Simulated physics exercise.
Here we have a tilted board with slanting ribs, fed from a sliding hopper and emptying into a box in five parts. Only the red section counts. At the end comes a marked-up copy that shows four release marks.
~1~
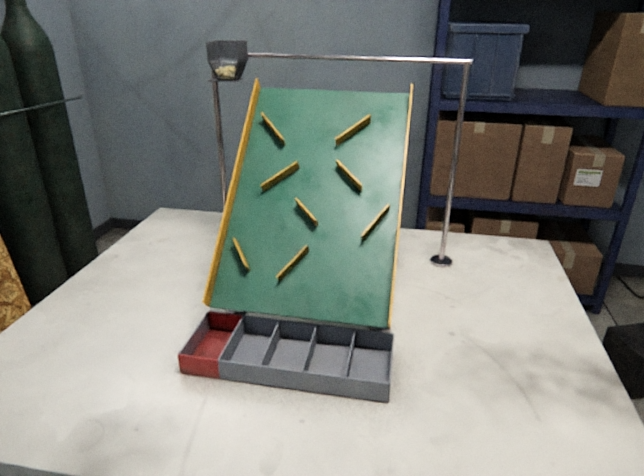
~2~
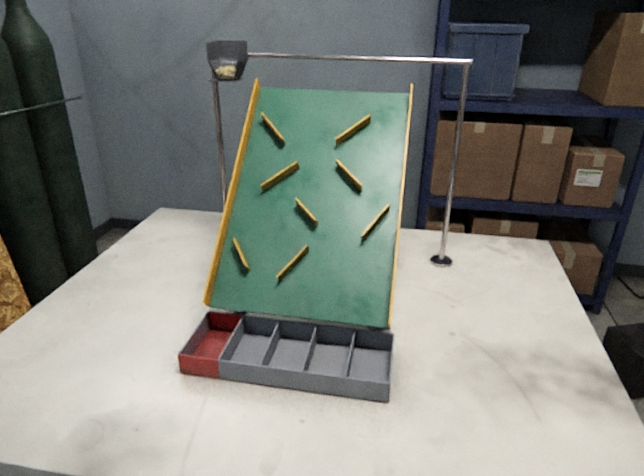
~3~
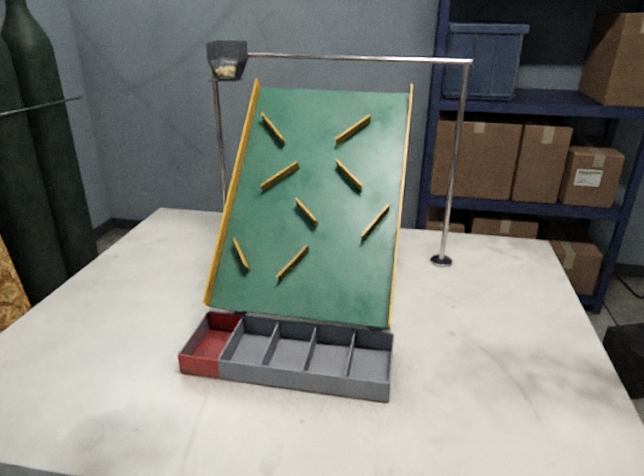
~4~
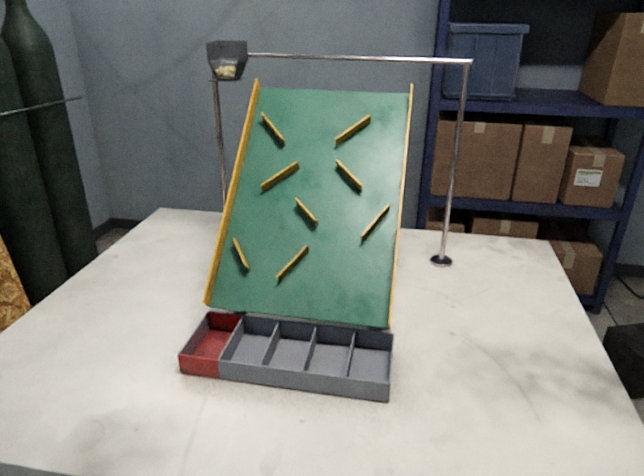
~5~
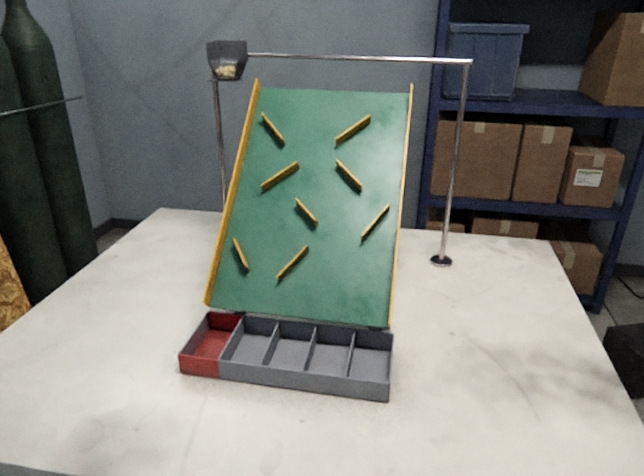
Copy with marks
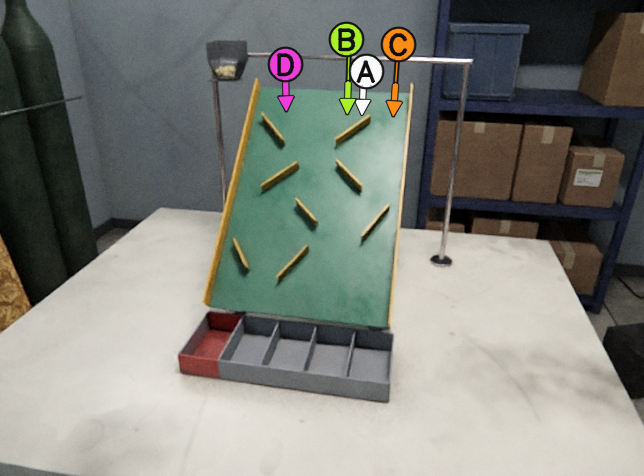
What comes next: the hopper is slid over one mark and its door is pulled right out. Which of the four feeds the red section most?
I would pick mark D.
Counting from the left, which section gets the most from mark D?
It is the first one.
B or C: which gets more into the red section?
B.
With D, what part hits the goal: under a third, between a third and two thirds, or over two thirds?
It is between a third and two thirds.
On the marked copy, mark A meets the board at (362, 109); mark B meets the board at (347, 108); mark C meets the board at (393, 110); mark D meets the board at (286, 105).
With A, about a tenth in the red section, the larger part in other sections, about a tenth outside the box.
With B, about a tenth in the red section, the larger part in other sections, about a tenth outside the box.
With C, not one piece in the red section, almost all in other sections, about a tenth outside the box.
With D, roughly a third in the red section, roughly half in other sections, about a tenth outside the box.
